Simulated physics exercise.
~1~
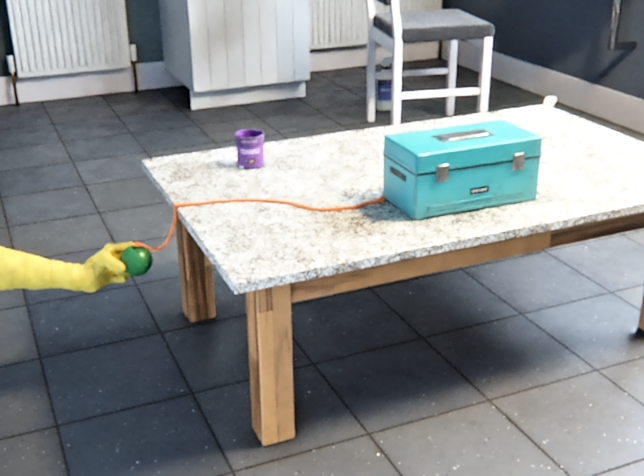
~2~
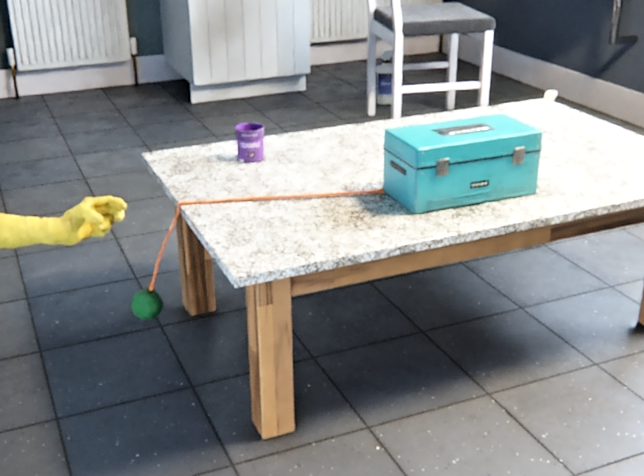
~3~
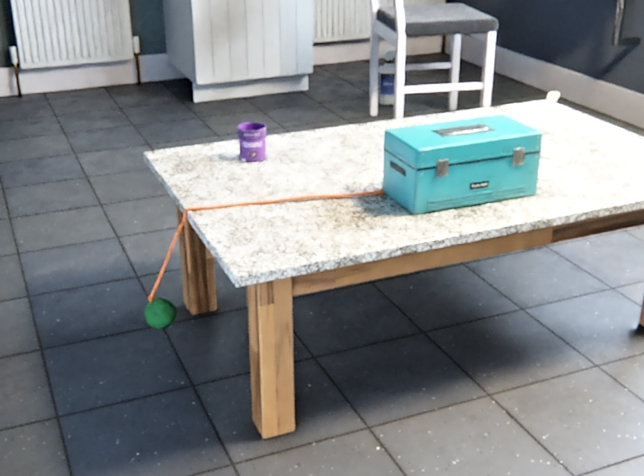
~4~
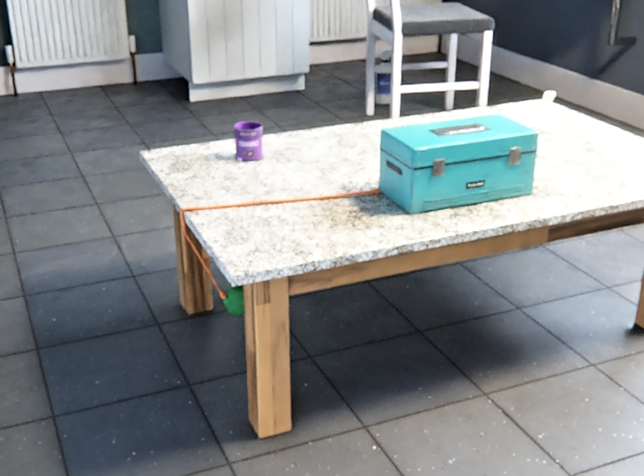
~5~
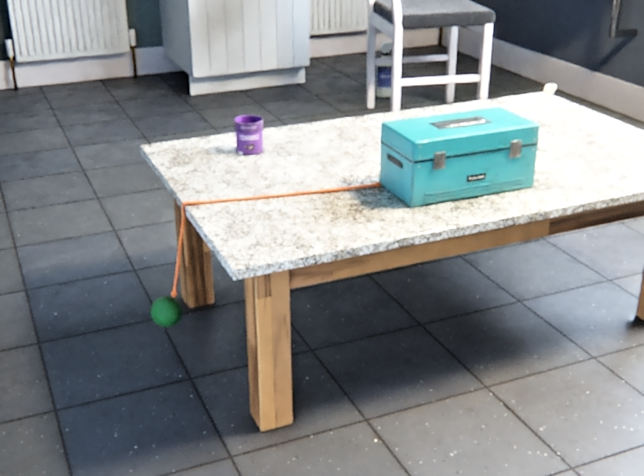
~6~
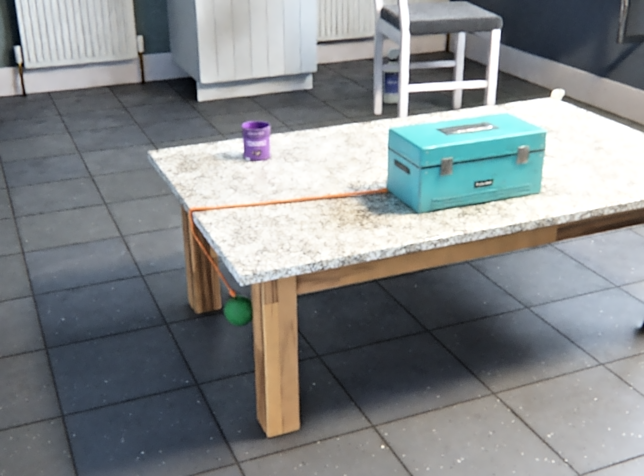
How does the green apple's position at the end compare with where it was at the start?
At the start the green apple was held in the gloved hand, out to the left of the table. At the end it was lower and farther right, hanging on the ribbon beneath the table edge near the front leg.
